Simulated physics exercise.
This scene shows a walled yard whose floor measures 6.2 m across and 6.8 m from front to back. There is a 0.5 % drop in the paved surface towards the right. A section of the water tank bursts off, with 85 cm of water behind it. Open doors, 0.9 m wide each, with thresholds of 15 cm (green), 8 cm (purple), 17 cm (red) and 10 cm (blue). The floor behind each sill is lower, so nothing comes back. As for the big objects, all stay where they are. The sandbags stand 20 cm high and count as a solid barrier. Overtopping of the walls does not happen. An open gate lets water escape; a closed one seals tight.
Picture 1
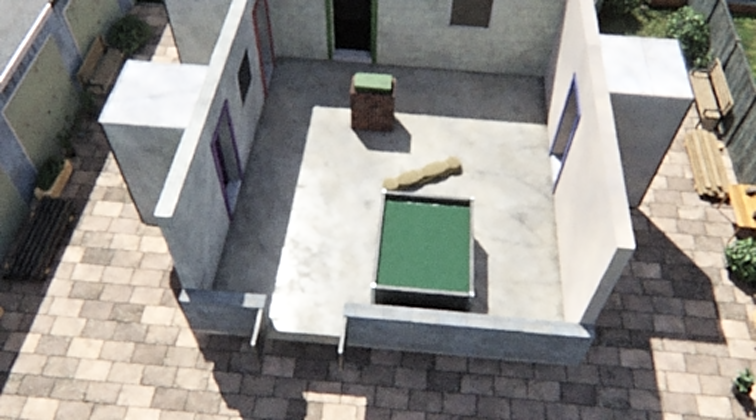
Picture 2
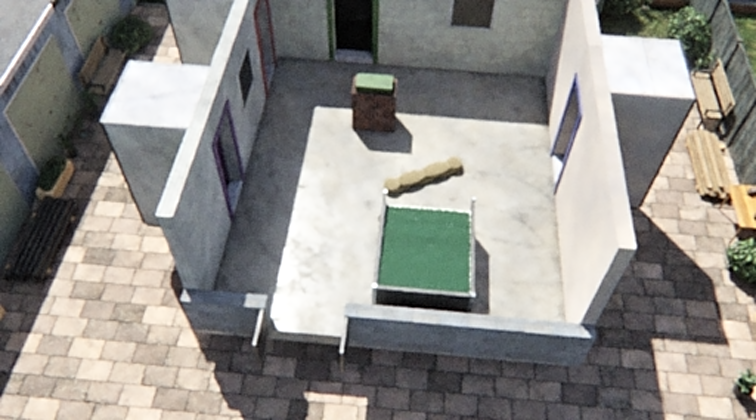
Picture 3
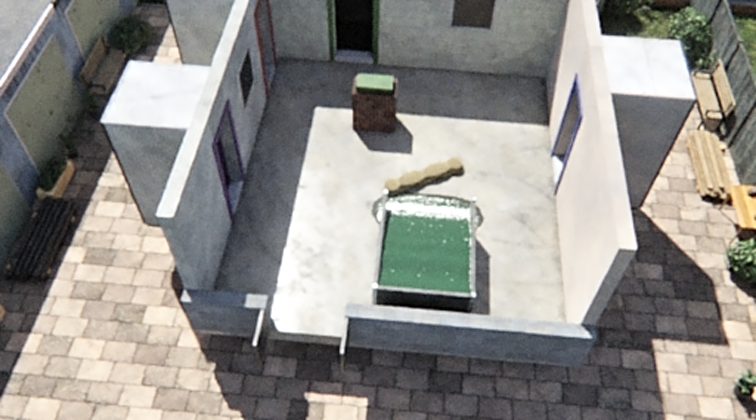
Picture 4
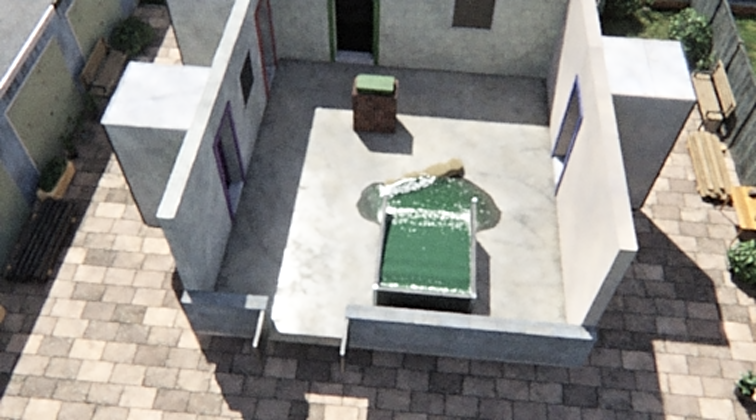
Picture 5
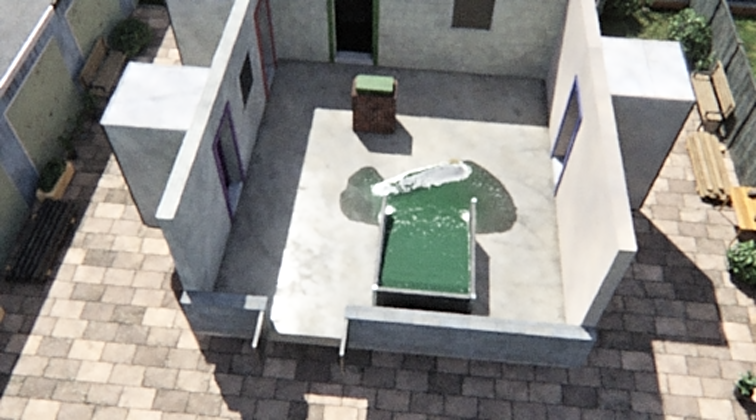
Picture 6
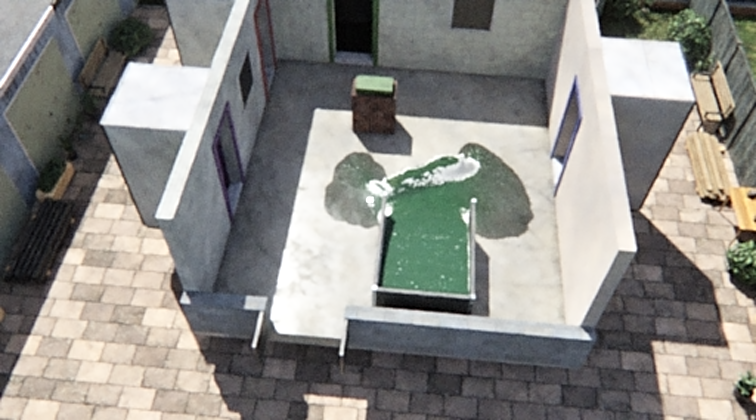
Green water bursts from the far side of a rectangular tank in a walled yard, spreads across the pale floor to the tan sandbags, washes over them with white foam, and fans out to the left and right.
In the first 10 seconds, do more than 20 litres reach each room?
Result: Green door: Beneath the limit, purple door: Beneath the limit, red door: Beneath the limit, blue door: Above the limit.
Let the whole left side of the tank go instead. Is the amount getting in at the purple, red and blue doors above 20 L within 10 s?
Purple exceeds; red falls short; blue falls short.
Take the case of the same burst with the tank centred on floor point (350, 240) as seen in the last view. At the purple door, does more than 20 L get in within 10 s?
Lab note: Purple door limit not exceeded.
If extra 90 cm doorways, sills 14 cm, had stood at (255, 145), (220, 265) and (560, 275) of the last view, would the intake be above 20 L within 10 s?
Note, doorways in listed order: Stays short, stays short, stays short.
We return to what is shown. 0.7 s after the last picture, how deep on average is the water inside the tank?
It averages close to 37 centimetres.
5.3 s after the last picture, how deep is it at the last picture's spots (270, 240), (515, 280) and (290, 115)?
I'd read it as roughly 4, 2 and 7 cm, in that order.
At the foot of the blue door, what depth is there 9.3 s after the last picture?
The mean depth is around 5.0 cm.
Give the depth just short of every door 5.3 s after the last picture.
Readings (cm): Green = 12; purple = 4; red = 14; blue = 12.
Then, 0.7 s after the last picture water covers 40 % of the floor and is deepest (49 cm) near (405, 193); green door not reached, purple door not reached, red door not reached, blue door 8 cm at the sill, 0 L in.
Then, 1.5 s after the last picture water covers 60 % of the floor and is deepest (47 cm) near (541, 84); green door not reached, purple door not reached, red door 3 cm at the sill, 0 L in, blue door 25 cm at the sill, 45 L in.
Then, 2.8 s after the last picture water covers 65 % of the floor and is deepest (26 cm) near (535, 110); green door 4 cm at the sill, 0 L in, purple door 8 cm at the sill, 0 L in, red door 7 cm at the sill, 0 L in, blue door 20 cm at the sill, 150 L in.
Then, 5.3 s after the last picture water covers 85 % of the floor and is deepest (18 cm) near (267, 100); green door 12 cm at the sill, 1 L in, purple door 4 cm at the sill, 1 L in, red door 14 cm at the sill, 0 L in, blue door 12 cm at the sill, 184 L in.
Then, 9.3 s after the last picture water covers 95 % of the floor and is deepest (12 cm) near (362, 327); green door 7 cm at the sill, 1 L in, purple door 5 cm at the sill, 3 L in, red door 5 cm at the sill, 0 L in, blue door 5 cm at the sill, 187 L in.
